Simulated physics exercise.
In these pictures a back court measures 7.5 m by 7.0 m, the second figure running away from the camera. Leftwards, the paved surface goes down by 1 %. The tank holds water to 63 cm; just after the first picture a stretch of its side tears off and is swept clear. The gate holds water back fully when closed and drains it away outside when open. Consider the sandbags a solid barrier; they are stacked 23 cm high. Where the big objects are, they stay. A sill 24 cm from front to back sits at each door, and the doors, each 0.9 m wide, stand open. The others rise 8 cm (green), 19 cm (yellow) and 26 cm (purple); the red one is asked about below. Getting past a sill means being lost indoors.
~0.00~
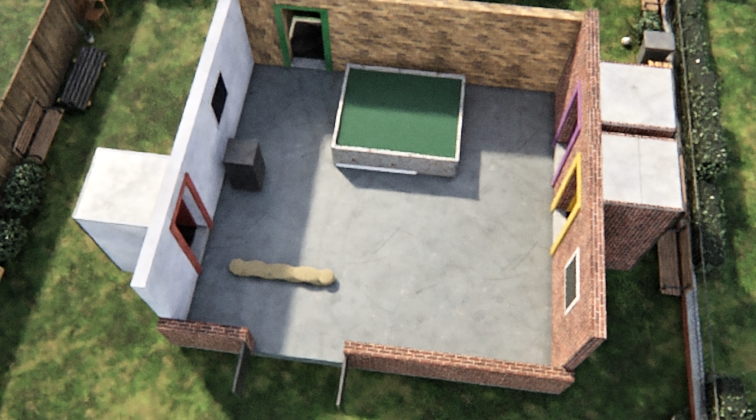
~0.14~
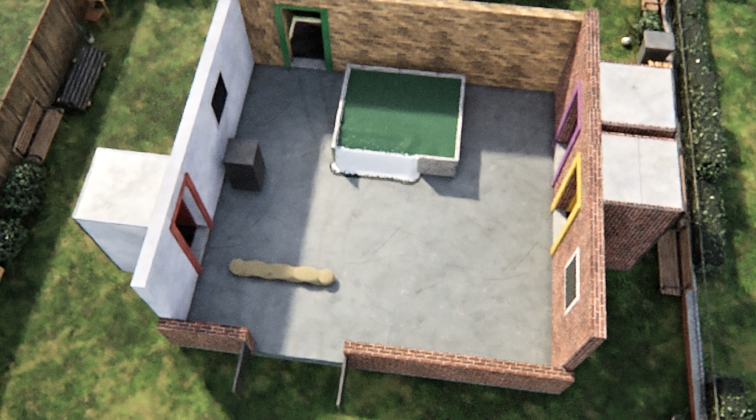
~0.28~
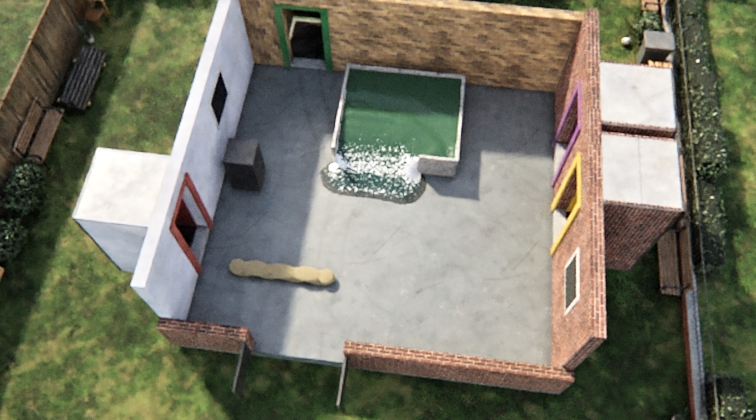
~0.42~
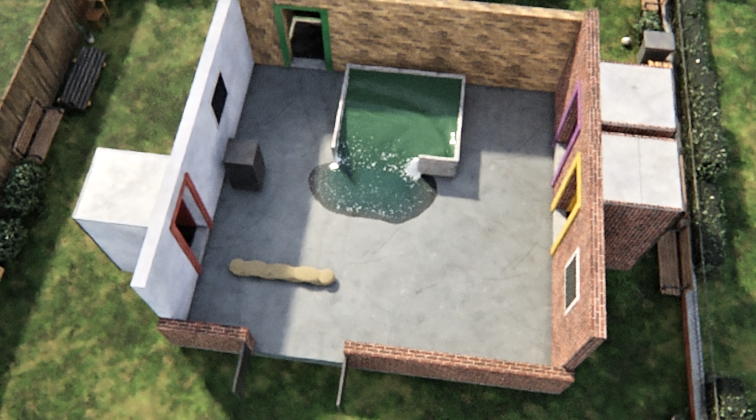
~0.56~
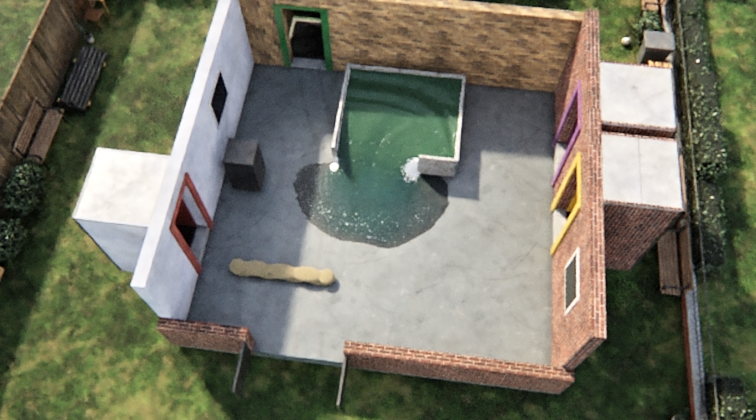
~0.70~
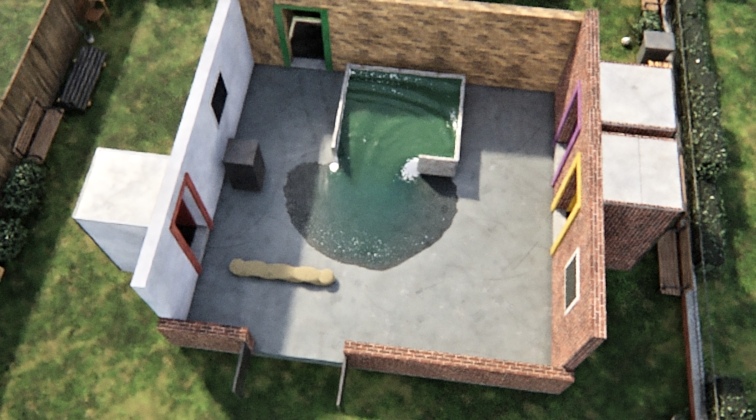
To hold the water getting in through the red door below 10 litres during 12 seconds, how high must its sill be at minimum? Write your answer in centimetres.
32 cm.
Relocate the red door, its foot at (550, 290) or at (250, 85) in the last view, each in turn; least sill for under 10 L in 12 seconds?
Roughly 7.5 and 7.0 cm.
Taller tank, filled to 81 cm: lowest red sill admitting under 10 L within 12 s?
Some 39 cm.
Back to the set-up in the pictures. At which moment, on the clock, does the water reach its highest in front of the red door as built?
That happens close to 2.4 s on the clock.
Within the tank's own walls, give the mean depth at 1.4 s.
Roughly 42 cm.
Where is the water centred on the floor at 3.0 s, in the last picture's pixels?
The water's centre is at about (365, 203).
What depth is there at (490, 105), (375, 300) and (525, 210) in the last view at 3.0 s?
Going through the spots in order gives 0, 6 and 0 centimetres.
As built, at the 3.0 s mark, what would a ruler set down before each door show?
Green door 0 cm, red door 33 cm, yellow door 0 cm, purple door 0 cm.
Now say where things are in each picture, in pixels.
Still water, 63 cm deep, in the tank at (400, 113); the red door at (194, 229) is dry, in the first frame.
The front is at (341, 173), 0.3 m from the gap at (377, 161); 0.4 m2 of floor is wet, 63 cm left at the back, in the second frame.
The gap is at (377, 162), the front 0.8 m out at (395, 200); the back of the tank holds 63 cm, in the third frame.
Water pours out at (377, 163) and has run 1.3 m, to (385, 218); about 10 cm deep outside, 63 cm at the back, in the fourth frame.
Water pours out at (377, 163) and has run 1.9 m, to (373, 242); about 7 cm deep outside, 63 cm at the back, in the fifth frame.
The front is at (367, 264), 2.4 m from the gap at (377, 163); 6.6 m2 of floor is wet, 57 cm left at the back; the red door at (194, 229), 4.3 m from the gap, is still 2.1 m from the nearest water, in the sixth frame.
After 1.4 s water covers 30 % of the floor, deepest (34 cm) near (352, 172); it has not reached the red door.
After 3.0 s water covers 50 % of the floor, deepest (35 cm) near (207, 243); 33 cm at the red door, 44 litres in over its 21 cm sill.
After 12.0 s water covers 95 % of the floor, deepest (10 cm) near (184, 331); 10 cm at the red door, 88 litres in over its 21 cm sill.
At the red door as built, the water arrived by 2.0 s and peaked near 36 cm at 2.4 s.
With a sill of 28.5 cm, 24 litres would have come in within the 12 s; with 39 cm, 0 litres. So under 10 litres takes about 32 cm.
